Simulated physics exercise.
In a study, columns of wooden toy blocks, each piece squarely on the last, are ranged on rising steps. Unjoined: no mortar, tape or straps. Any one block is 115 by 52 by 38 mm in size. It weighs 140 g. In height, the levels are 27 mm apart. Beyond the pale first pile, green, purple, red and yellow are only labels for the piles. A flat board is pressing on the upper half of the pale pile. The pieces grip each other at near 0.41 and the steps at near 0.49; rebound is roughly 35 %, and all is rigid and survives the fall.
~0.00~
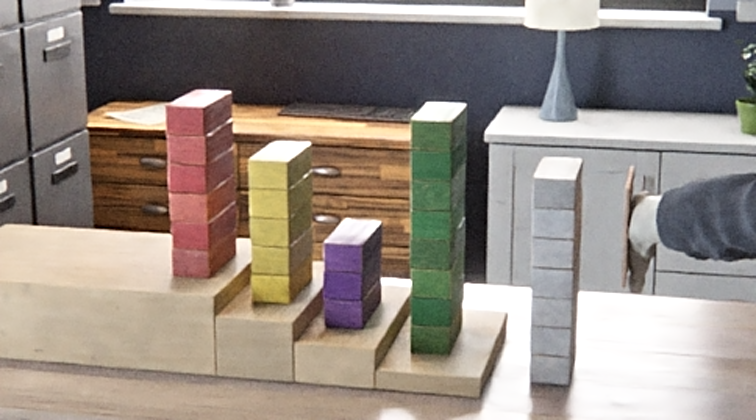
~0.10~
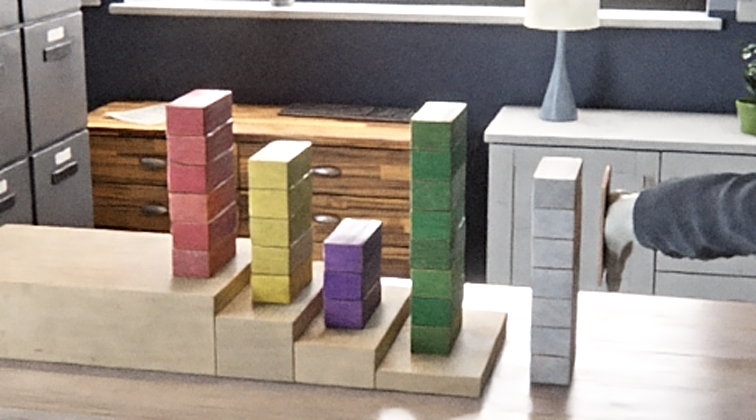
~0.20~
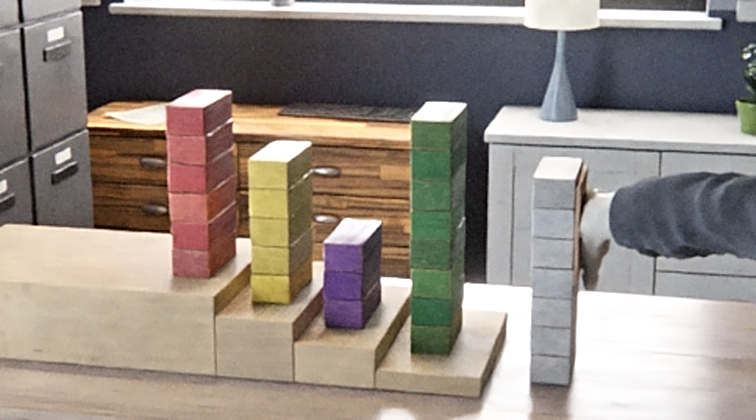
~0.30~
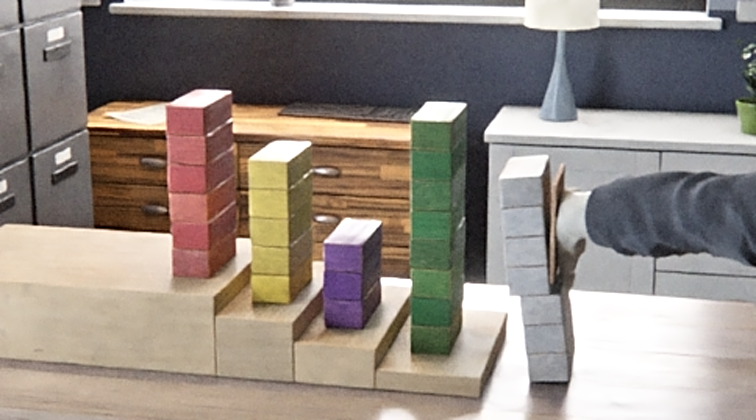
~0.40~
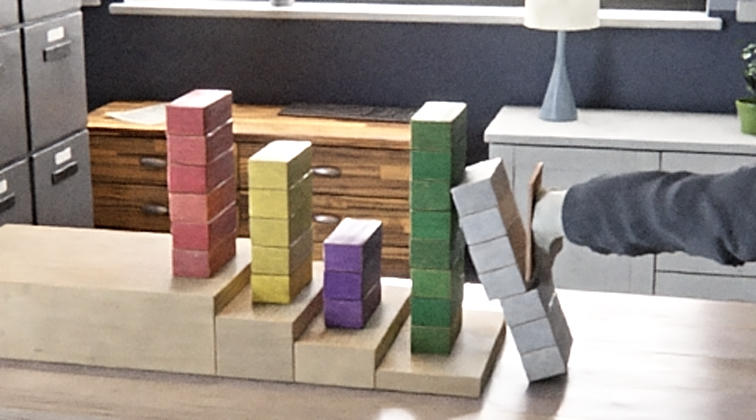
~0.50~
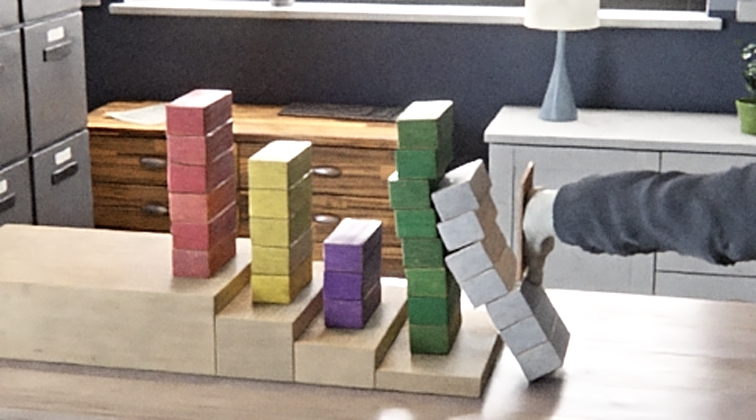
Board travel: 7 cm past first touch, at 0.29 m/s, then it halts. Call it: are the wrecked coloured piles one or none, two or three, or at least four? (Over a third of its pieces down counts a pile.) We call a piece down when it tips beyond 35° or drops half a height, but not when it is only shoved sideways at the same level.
Two or three.
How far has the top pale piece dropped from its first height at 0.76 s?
Roughly 6 cm.
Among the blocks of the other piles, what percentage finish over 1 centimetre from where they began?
I count 90 % as shifted.
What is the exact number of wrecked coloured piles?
That comes to 3 in all.
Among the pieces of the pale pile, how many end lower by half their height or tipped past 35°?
The total comes to 7.
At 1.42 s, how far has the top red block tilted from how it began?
I'd estimate close to 40°.
By 0.76 s, 7 of the pale pile down; 3 of the 22 other blocks down; top green block tilted 31°, 30 mm lower; top purple block moved 26 mm.
By 1.42 s, 7 of the pale pile down; 15 of the 22 other blocks down; top green block tilted 47°, 9 cm lower; top red block tilted 42°, 41 mm lower.
When it is over (2.3 s), 7 of the pale pile down; 15 of the 22 other blocks down; top red block upside down; top green block tilted 52°, 10 cm lower. Wrecked, green, red and yellow. In pixels of the last frame, middles, top green block near (236, 190).
